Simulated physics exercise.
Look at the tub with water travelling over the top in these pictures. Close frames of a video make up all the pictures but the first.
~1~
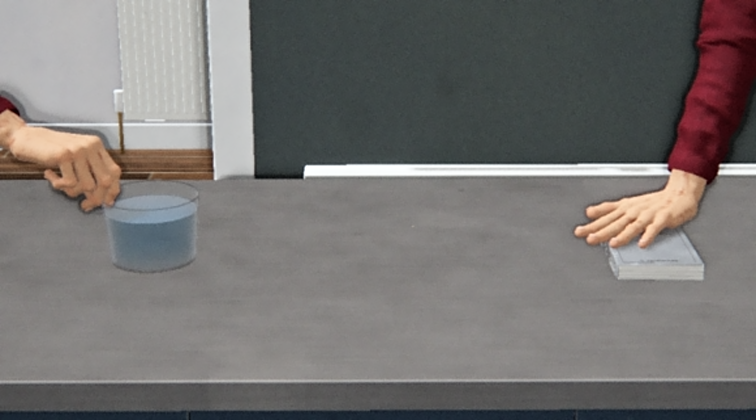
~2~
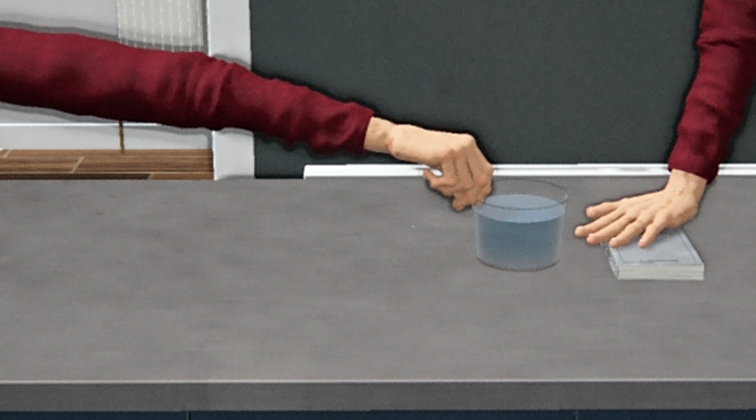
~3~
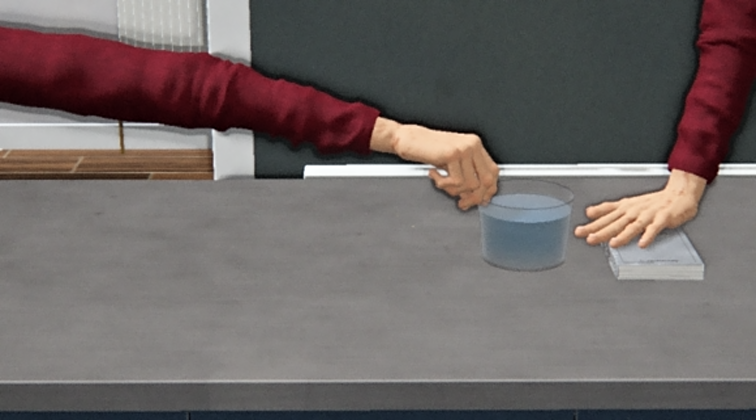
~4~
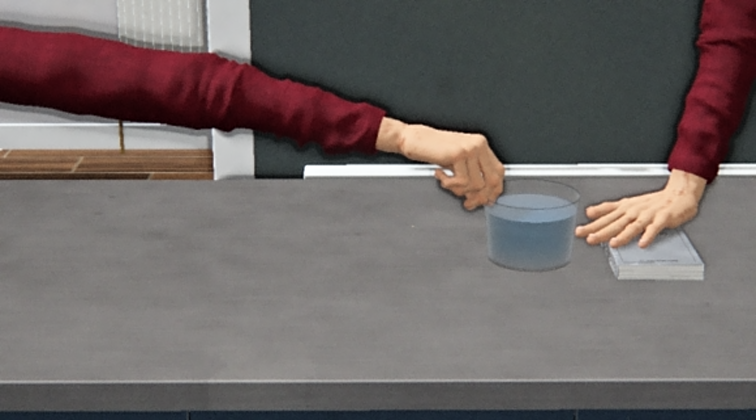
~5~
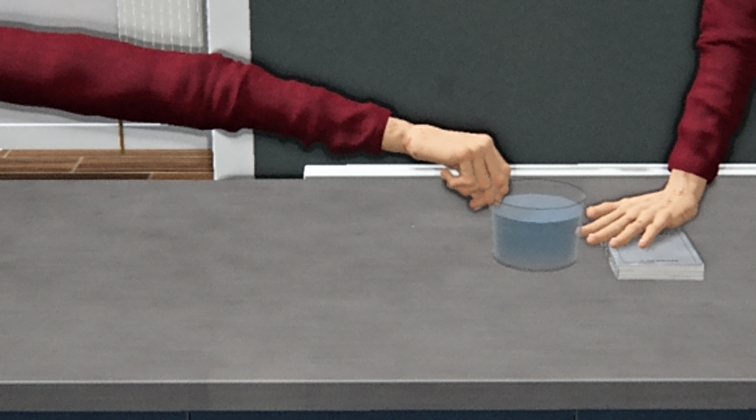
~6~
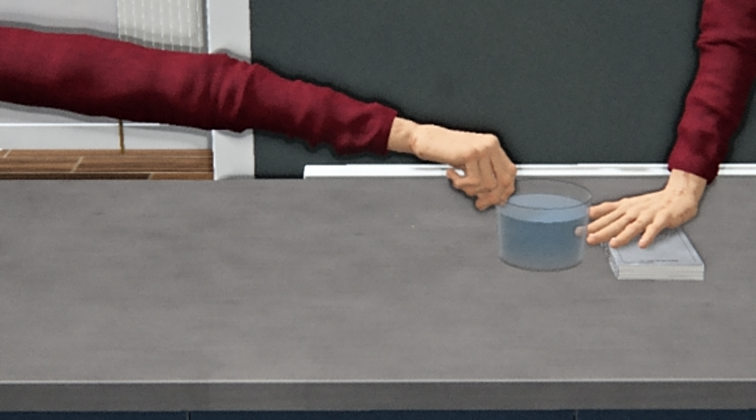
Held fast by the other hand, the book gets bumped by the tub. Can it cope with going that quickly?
I'd say there will be nothing to clean up.
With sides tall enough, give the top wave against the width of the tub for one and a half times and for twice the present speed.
Roughly 10 per cent, then 15 per cent.
Soon after, the tub meets the book.
Later, the water surges up the wall; the wave climbs under half way to the rim.
In the end, the tub stands at the book; nothing has left it.
